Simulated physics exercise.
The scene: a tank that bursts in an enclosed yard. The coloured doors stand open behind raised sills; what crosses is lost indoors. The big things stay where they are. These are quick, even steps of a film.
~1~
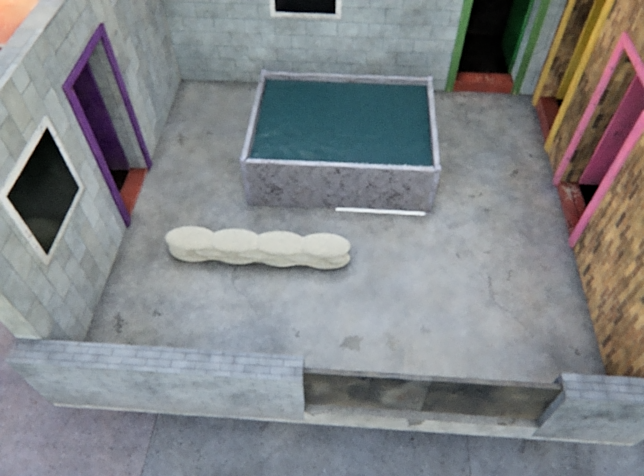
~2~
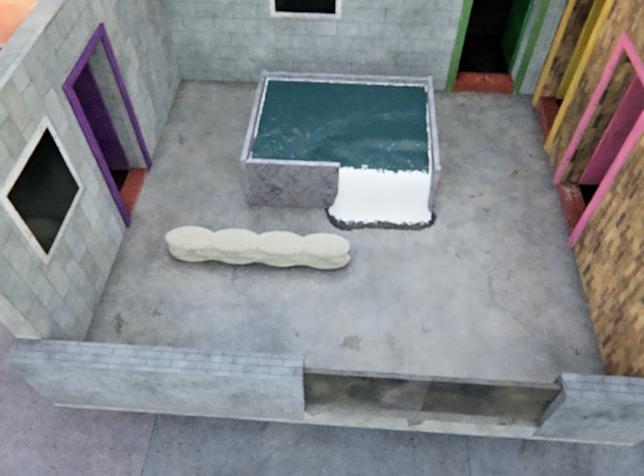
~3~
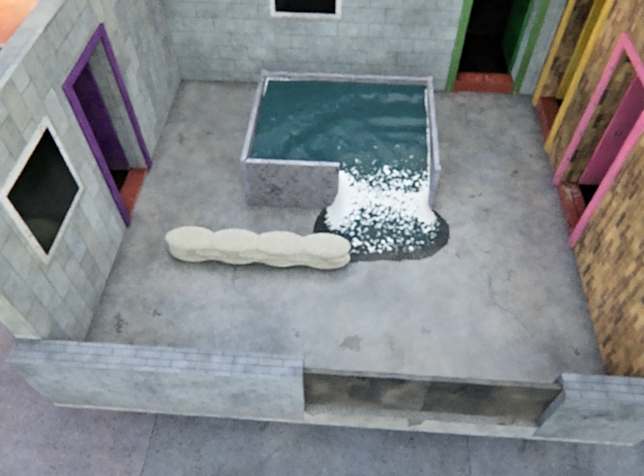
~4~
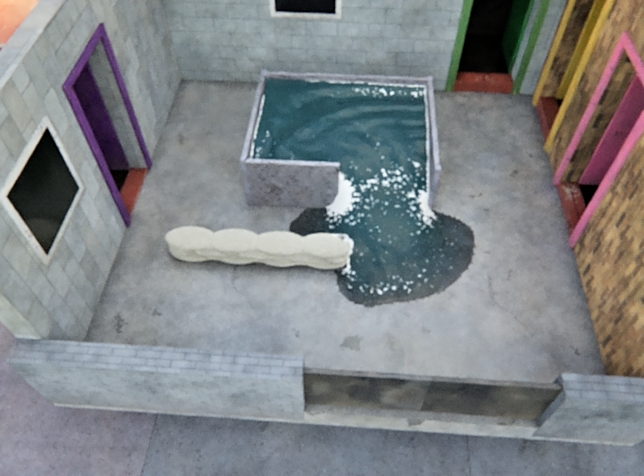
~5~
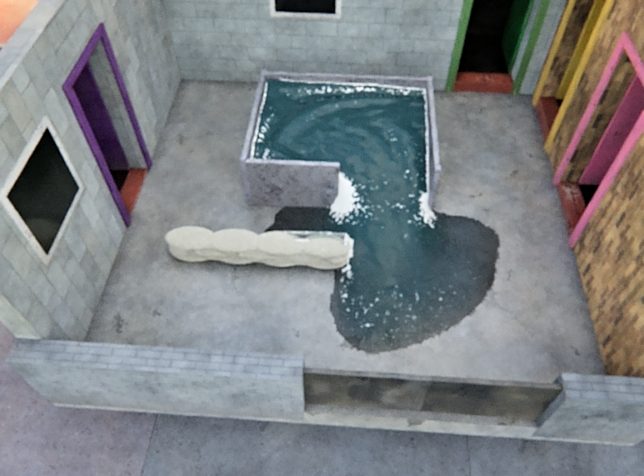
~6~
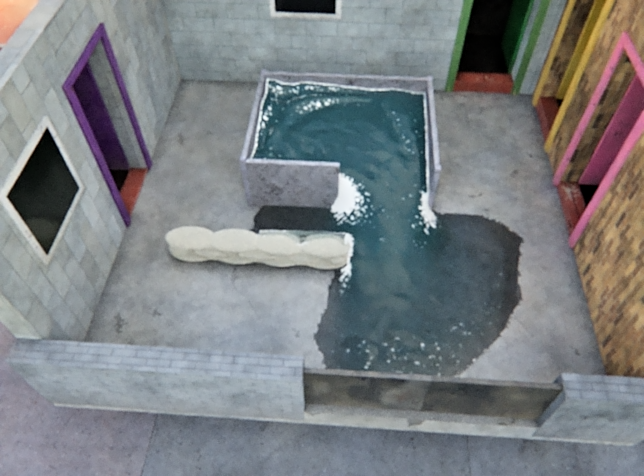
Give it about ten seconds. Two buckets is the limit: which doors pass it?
In the end: The green door holds within the limit; the pink door holds within the limit; the purple door floods; the yellow door holds within the limit.
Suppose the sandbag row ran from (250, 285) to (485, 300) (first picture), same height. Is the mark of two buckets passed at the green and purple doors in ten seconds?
One by one: The green one stays under; the purple one goes over.
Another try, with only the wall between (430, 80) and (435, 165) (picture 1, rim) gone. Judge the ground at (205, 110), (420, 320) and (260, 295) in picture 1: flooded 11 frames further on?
One after the other: Not flooded, no water, no water.
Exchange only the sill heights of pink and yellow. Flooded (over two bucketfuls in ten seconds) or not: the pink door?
One by one: The pink one lets less in.
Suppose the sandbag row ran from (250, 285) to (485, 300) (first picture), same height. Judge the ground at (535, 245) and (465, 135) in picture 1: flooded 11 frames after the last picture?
One after the other: Covered, dry.
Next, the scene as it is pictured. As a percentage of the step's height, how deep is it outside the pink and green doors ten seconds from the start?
About 100 and 50 per cent.
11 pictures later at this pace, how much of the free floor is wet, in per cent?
Near 45 in a hundred.
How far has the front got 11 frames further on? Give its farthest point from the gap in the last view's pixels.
I would point to (74, 372).
A moment on, water covers 40 % of the floor; the green door not reached, the pink door not reached, the purple door not reached, the yellow door not reached.
Next, water covers 45 % of the floor; the green door not reached, the pink door not reached, the purple door under two buckets in, the yellow door not reached.
Then, water covers 70 % of the floor; the green door not reached, the pink door wet at the sill, nothing in, the purple door over two buckets in, the yellow door wet at the sill, nothing in.
Later, water covers 95 % of the floor; the green door wet at the sill, nothing in, the pink door wet at the sill, nothing in, the purple door over two buckets in, the yellow door wet at the sill, nothing in.
In the end, water covers 95 % of the floor; the green door wet at the sill, nothing in, the pink door wet at the sill, nothing in, the purple door over two buckets in, the yellow door wet at the sill, nothing in.
